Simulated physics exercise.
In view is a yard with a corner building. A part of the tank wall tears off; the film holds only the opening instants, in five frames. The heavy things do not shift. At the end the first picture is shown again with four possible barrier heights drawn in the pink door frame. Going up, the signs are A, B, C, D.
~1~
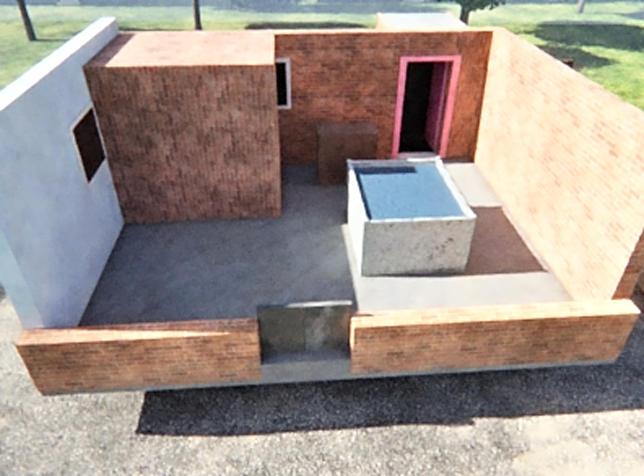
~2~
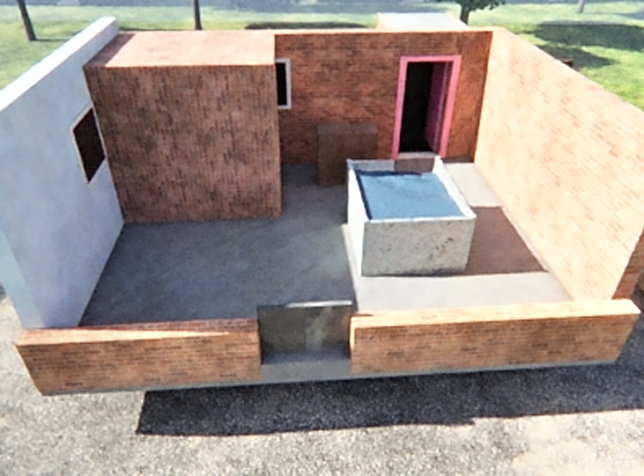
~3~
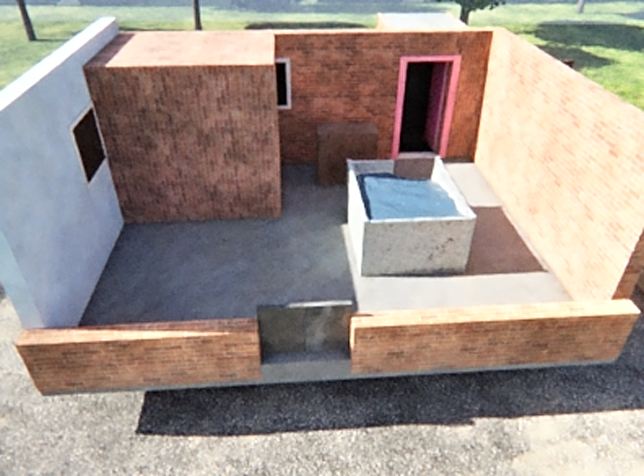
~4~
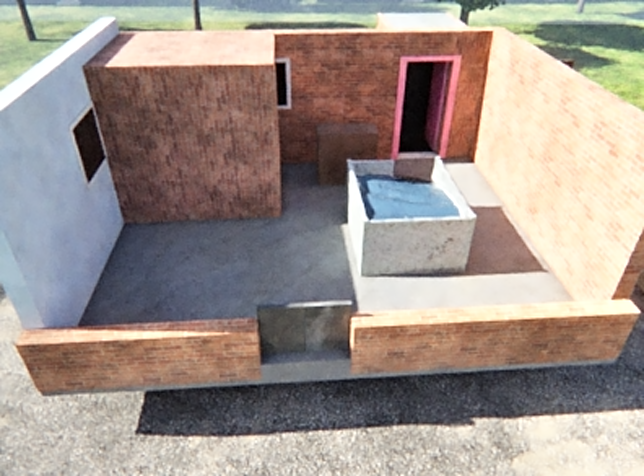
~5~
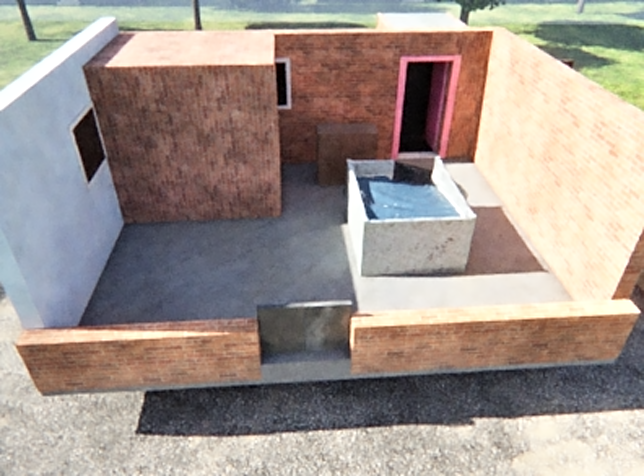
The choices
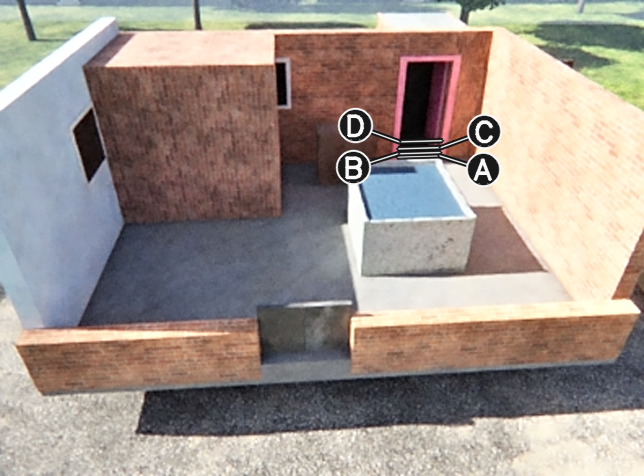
The video shows a brick-walled yard with a corner building, a pink doorway and a shut gate, where the water in a pale open tank starts level, then drops gradually and ripples while the surroundings stay still.
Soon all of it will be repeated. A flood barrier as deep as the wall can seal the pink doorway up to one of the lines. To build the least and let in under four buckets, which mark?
The answer is line D.
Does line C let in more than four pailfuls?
Yes.
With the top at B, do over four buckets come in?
Yes, that goes wrong.
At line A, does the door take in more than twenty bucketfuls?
Yes.
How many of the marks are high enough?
One of the four.
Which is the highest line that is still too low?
Here it is line C.
On the marked copy, A at (418, 156); B at (419, 153); C at (419, 148); D at (420, 141); from the bottom up A, B, C, D.
With A, dozens of bucketfuls pour in.
With B, dozens of bucketfuls pour in.
With C, about 10 bucketfuls get in.
With D, a splash gets over, under a bucket.
